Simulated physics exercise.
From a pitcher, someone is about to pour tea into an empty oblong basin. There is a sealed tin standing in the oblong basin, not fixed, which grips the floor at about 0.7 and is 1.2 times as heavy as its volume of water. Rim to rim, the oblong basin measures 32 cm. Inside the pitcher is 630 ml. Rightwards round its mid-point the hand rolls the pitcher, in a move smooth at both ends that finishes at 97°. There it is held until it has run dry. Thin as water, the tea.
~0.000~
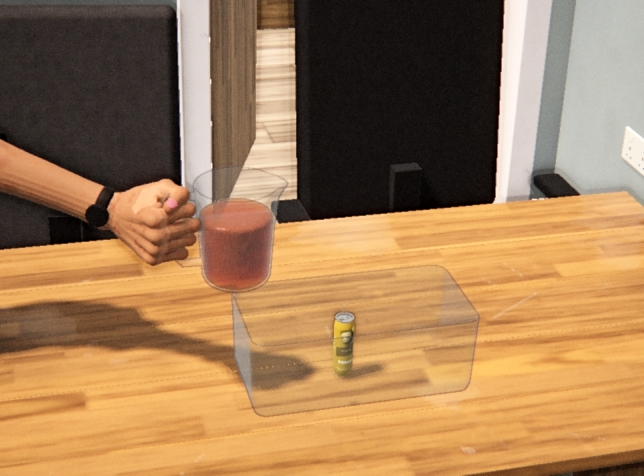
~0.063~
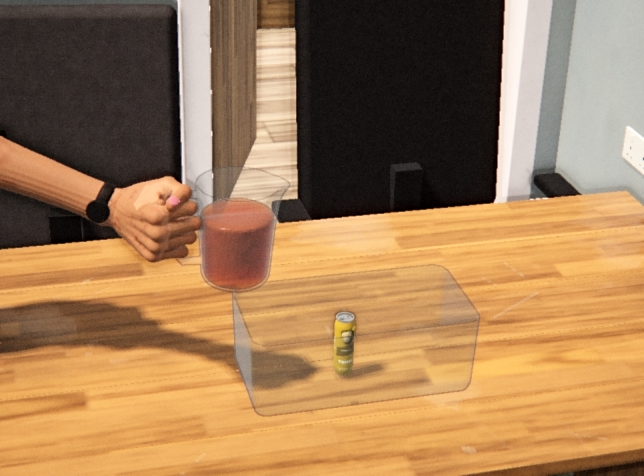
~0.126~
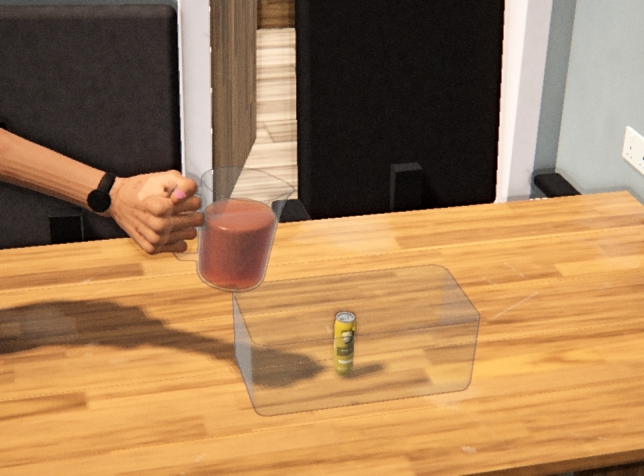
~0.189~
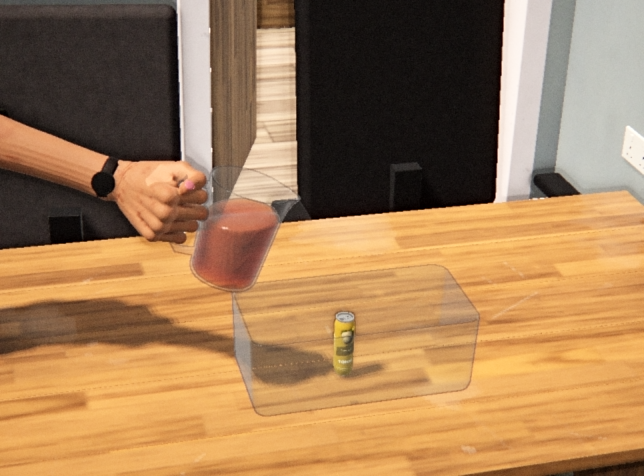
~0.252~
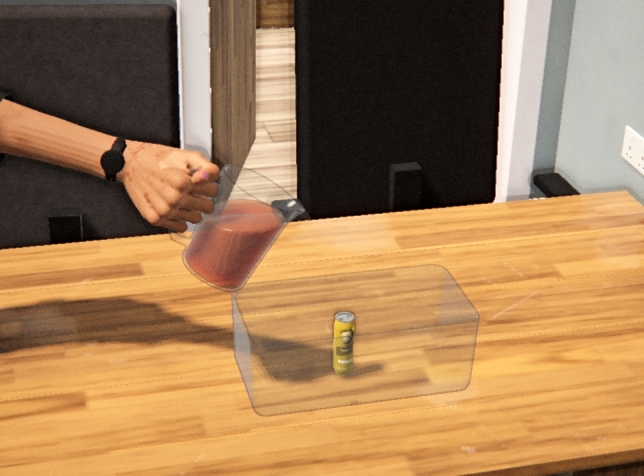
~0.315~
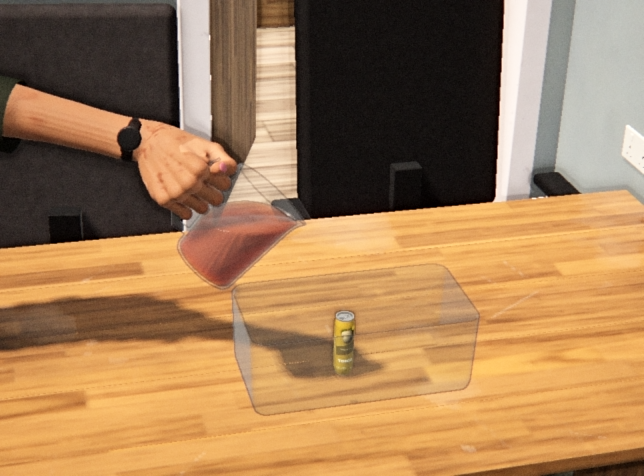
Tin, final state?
I reckon it can't hold on.
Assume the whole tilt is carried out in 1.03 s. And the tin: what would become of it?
In that case the tin overturns.
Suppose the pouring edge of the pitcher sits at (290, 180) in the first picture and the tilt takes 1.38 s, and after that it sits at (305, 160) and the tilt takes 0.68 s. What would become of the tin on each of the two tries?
The tin overturns the first time and stays vertical the second time.
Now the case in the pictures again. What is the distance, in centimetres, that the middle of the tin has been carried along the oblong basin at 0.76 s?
I'd put it at around 4 centimetres.
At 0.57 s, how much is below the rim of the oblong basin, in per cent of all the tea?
I reckon close to 10 percent of it.
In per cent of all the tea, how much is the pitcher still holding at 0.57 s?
I'd put it near 68 percent.
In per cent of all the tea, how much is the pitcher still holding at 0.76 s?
26 %.
By 0.57 s the tilt is 91° and 69 per cent is still to pour; the tin stands where it began.
By 0.76 s the tilt is 97° and 26 per cent is still to pour; the tin stands 4 cm from where it began.
By 0.96 s the tilt is 97° and 8 per cent is still to pour; the tin lies on its side.
By 1.18 s the tilt is 97° and 2 per cent is still to pour; the tin lies on its side.
At rest the tin lies on its side.
